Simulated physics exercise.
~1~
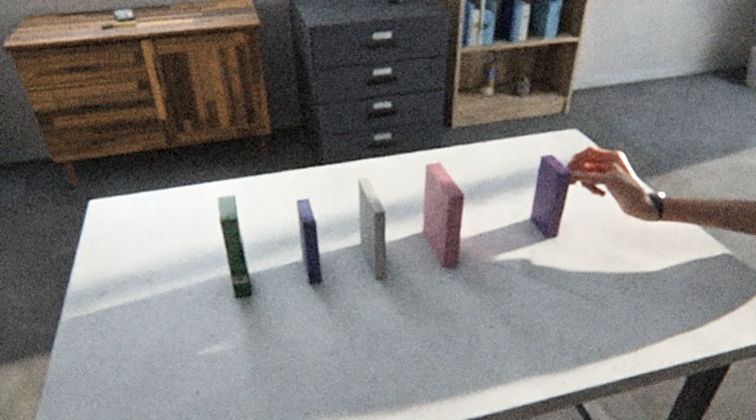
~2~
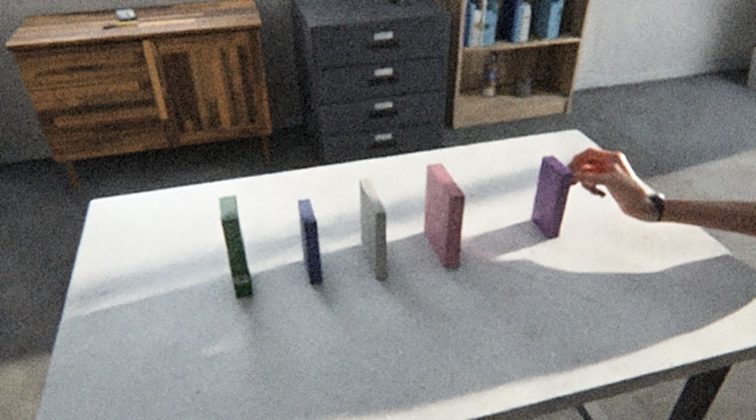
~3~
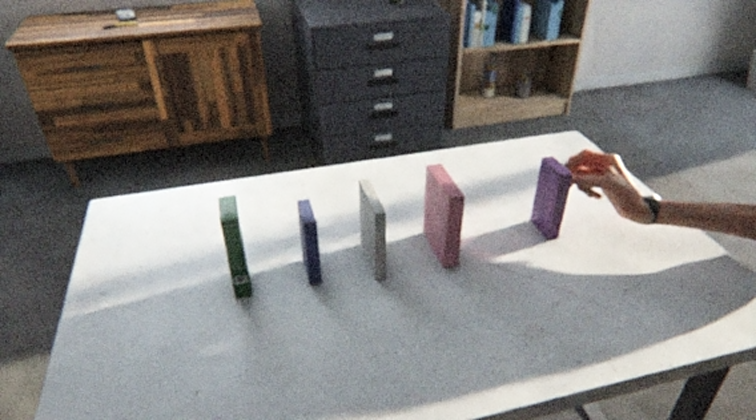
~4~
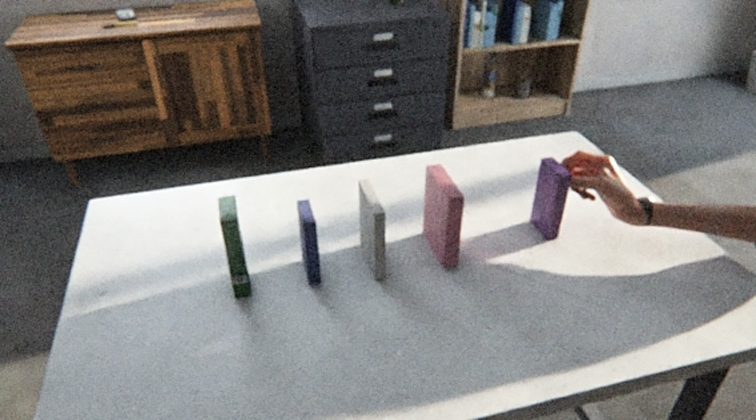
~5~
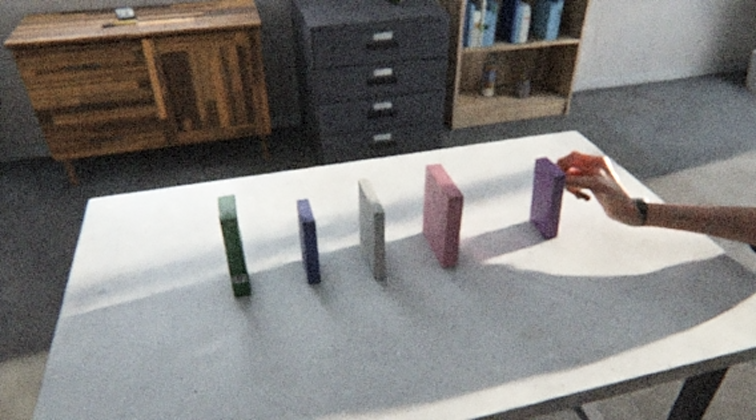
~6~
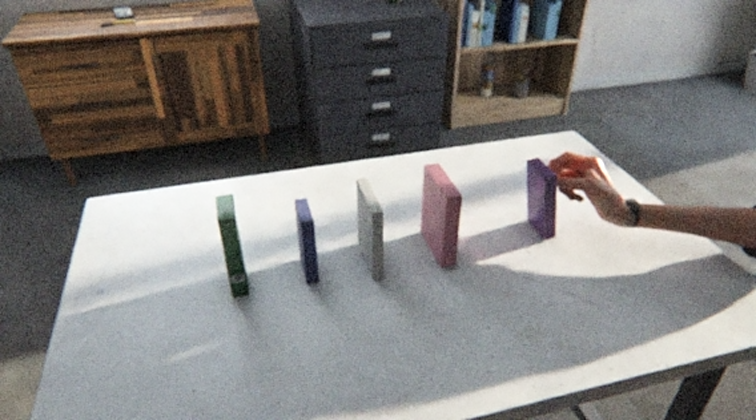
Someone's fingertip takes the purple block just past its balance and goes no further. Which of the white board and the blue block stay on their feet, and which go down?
My prediction: The white board still stands; the blue block still stands.
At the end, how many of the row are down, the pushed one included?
1 in total.
Then, 0.20 s past the last view, purple block 32° over.
Then, 0.30 s past the last view, purple block 70° over.
Then, 0.40 s past the last view, purple block 89° over.
Finally, all 3 still in place. Final places as the last picture's camera would see them, white board near (369, 229), blue block near (307, 242).
